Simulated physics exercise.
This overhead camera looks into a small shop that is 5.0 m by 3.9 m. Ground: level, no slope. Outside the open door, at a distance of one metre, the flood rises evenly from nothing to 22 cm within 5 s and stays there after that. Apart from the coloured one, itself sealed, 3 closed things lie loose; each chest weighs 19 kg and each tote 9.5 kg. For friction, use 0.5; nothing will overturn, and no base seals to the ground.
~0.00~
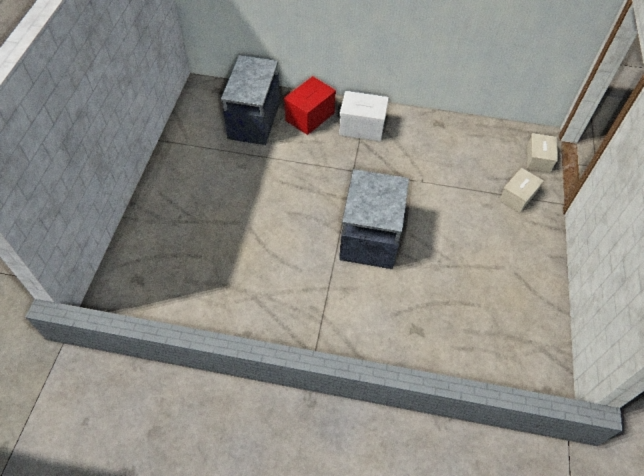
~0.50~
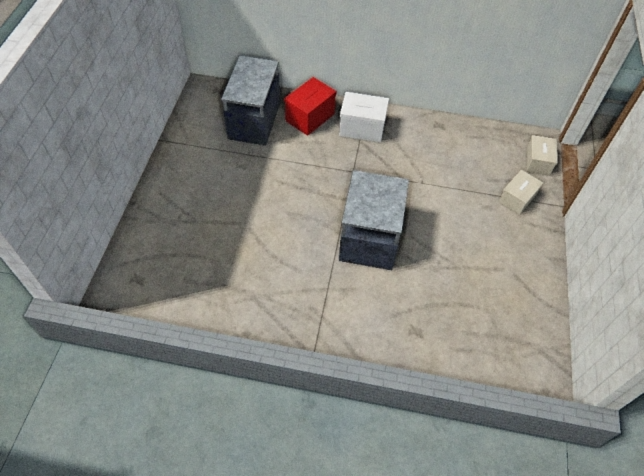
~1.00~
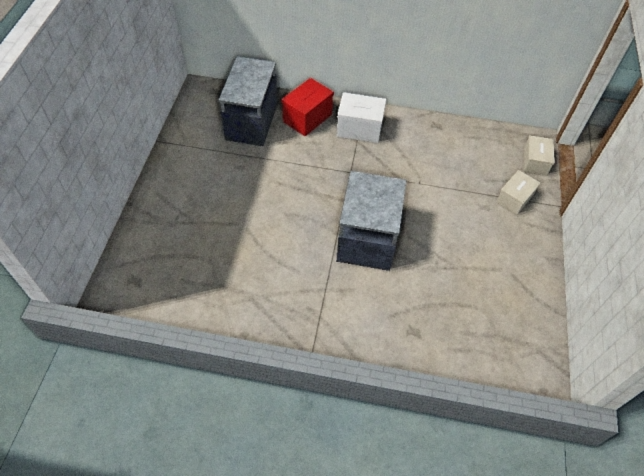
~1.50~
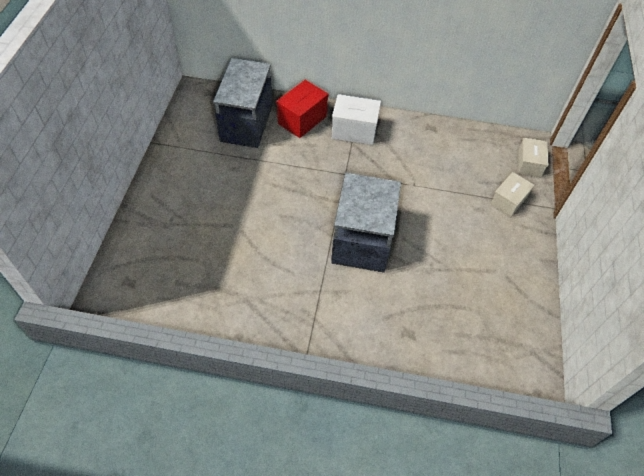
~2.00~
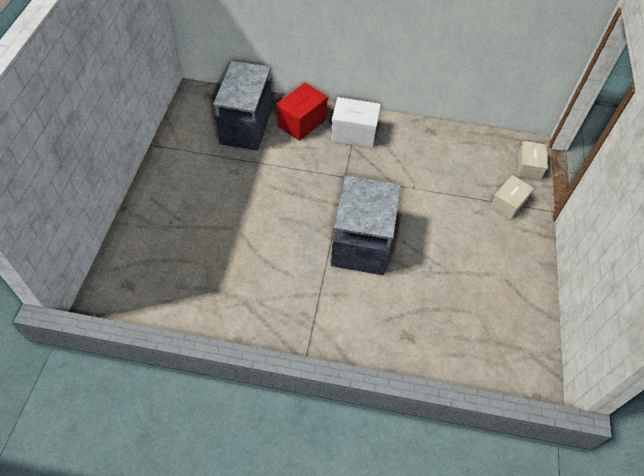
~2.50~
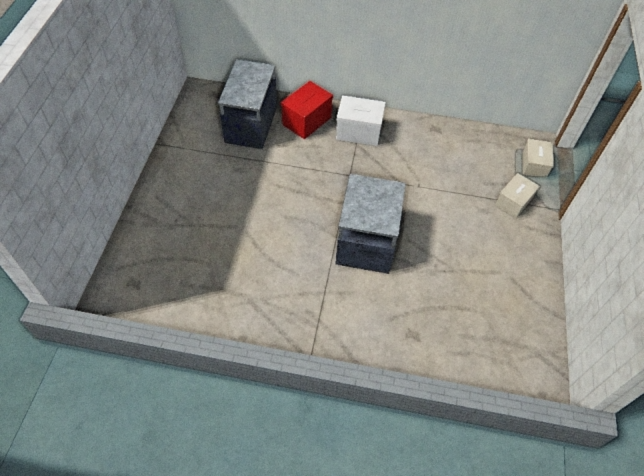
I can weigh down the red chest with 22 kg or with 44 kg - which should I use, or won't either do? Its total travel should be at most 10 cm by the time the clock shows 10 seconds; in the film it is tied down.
Go with the heavier one.
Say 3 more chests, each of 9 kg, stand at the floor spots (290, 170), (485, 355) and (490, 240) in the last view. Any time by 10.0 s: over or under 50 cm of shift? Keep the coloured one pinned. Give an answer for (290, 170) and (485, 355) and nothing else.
In order: Above the mark, within the mark.
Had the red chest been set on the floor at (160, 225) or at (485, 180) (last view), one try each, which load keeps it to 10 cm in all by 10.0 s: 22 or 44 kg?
Try by try, any option works; must use the heavier.
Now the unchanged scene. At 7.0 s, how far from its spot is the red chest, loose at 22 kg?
I'd put it at about 5 cm.
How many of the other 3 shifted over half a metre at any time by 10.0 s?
All told, that gives 3.
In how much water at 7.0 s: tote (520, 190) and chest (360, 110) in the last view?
About 4 and 8 cm.
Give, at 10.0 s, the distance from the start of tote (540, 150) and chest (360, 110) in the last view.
First 400 cm, then 250 cm.
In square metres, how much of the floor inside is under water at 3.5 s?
Some 1.5 m2.
After 3.5 s the red chest would be 0 cm from its start with 22 kg and 0 cm from its start with 44 kg; 0 cm of water round it then.
After 4.5 s the red chest would be 0 cm from its start with 22 kg and 0 cm from its start with 44 kg; 0 cm of water round it then.
After 7.0 s the red chest would be 5 cm from its start with 22 kg and 0 cm from its start with 44 kg; 9 cm of water round it then.
After 10.0 s the red chest would be 113 cm from its start with 22 kg and 0 cm from its start with 44 kg; 9 cm of water round it then.
